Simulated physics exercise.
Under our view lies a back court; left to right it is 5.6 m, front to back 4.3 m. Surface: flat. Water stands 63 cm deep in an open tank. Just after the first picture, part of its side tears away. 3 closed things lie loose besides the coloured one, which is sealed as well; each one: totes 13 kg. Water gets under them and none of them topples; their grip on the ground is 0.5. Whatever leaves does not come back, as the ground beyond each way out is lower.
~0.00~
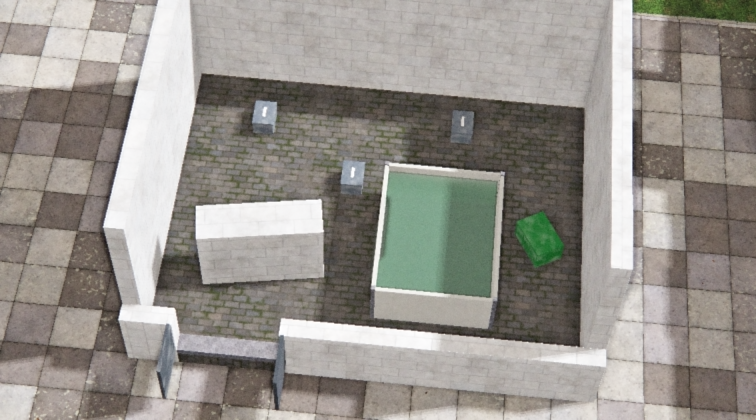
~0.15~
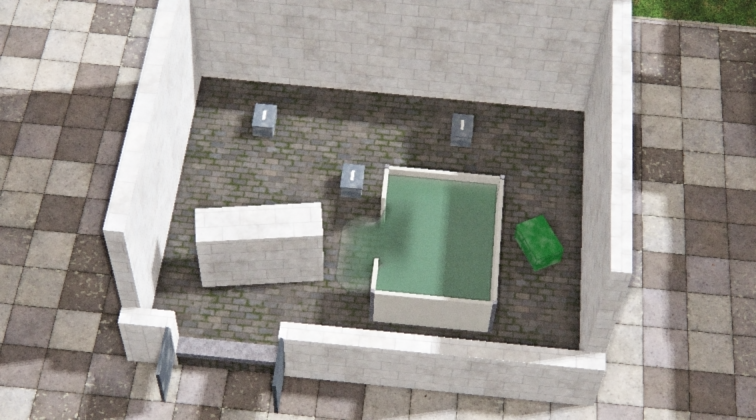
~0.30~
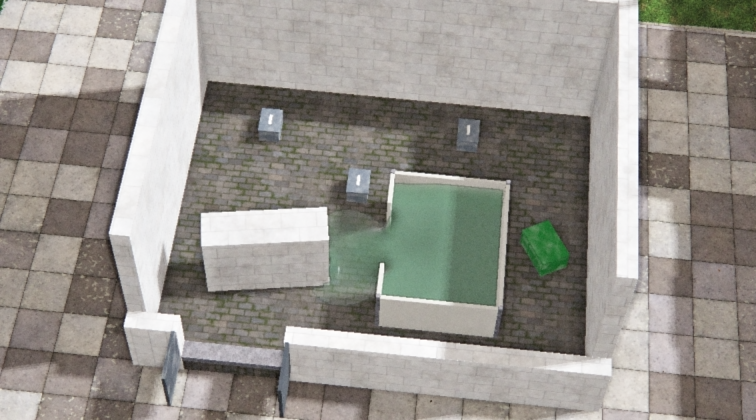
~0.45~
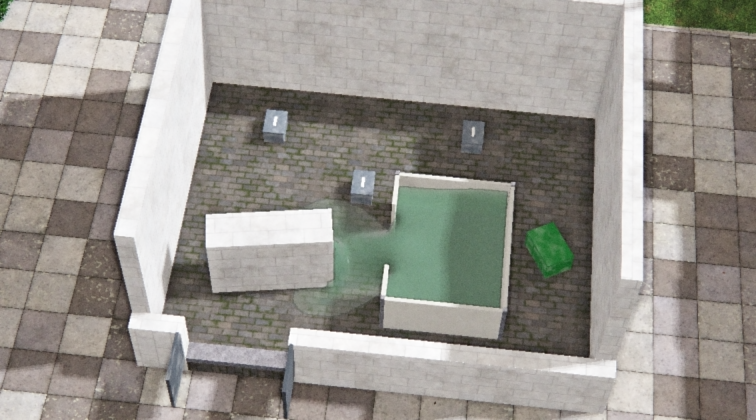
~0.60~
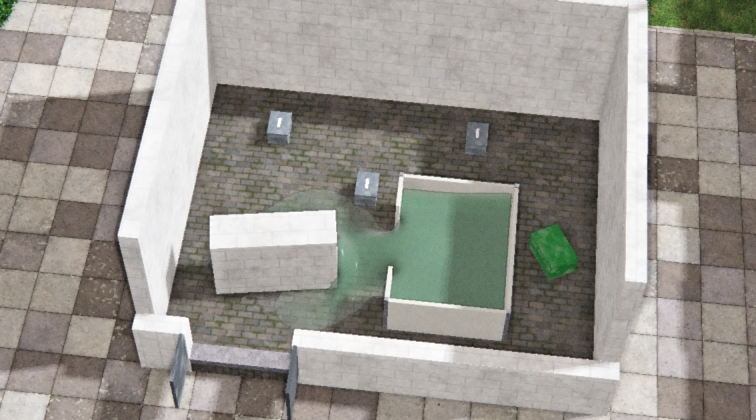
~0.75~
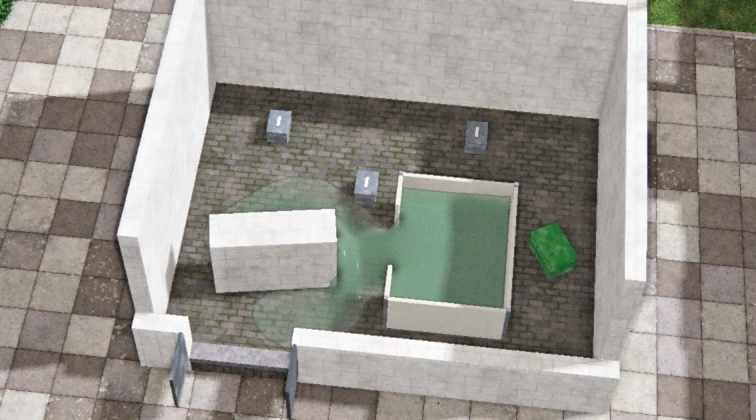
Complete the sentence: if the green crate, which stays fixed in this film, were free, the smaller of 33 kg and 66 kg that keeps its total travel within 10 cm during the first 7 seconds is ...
33 kg.
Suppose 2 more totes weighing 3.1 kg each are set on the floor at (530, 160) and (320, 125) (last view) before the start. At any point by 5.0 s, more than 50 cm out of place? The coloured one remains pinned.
Taking them one by one: Below the mark; above the mark.
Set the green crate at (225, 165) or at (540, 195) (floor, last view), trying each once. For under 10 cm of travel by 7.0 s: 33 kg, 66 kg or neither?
Well, just the big one for the first, the little one does for the second.
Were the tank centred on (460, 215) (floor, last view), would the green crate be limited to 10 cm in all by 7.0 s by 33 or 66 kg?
In that case the lighter mass suffices.
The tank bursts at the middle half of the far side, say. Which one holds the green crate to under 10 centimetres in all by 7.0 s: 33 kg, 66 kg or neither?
So the heavier choice alone.
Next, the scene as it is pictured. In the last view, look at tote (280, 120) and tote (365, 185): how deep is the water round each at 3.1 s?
About 18 and 1 cm.
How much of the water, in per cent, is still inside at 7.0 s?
Some 88 per cent remains.
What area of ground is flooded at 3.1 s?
About 16 m2 is covered.
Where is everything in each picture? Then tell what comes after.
In the first picture, the green crate at (540, 233), on the bottom; water covers 2.8 m2; 0 of 4 have shifted.
In the second picture, the green crate at (540, 237) rests on the ground; water covers 3.4 m2; 0 of 4 have shifted.
In the third picture, the green crate at (546, 242), on the bottom; 4.0 m2 under water; 0 of 4 have shifted.
In the fourth picture, the green crate at (550, 244), on the bottom; water covers 4.6 m2; 0 of 4 have shifted.
In the fifth picture, the green crate at (554, 246) rests on the ground; 5.4 m2 under water; 0 of 4 have shifted.
In the sixth picture, the green crate at (554, 244) rests on the ground; water covers 6.6 m2; 0 of 4 have shifted.
After 1.4 s the green crate would be 0 cm from its start with 33 kg and 0 cm from its start with 66 kg; 0 cm of water round it then.
After 3.1 s the green crate would be 0 cm from its start with 33 kg and 0 cm from its start with 66 kg; 0 cm of water round it then.
After 4.9 s the green crate would be 0 cm from its start with 33 kg and 0 cm from its start with 66 kg; 2 cm of water round it then.
After 7.0 s the green crate would be 0 cm from its start with 33 kg and 0 cm from its start with 66 kg; 5 cm of water round it then.
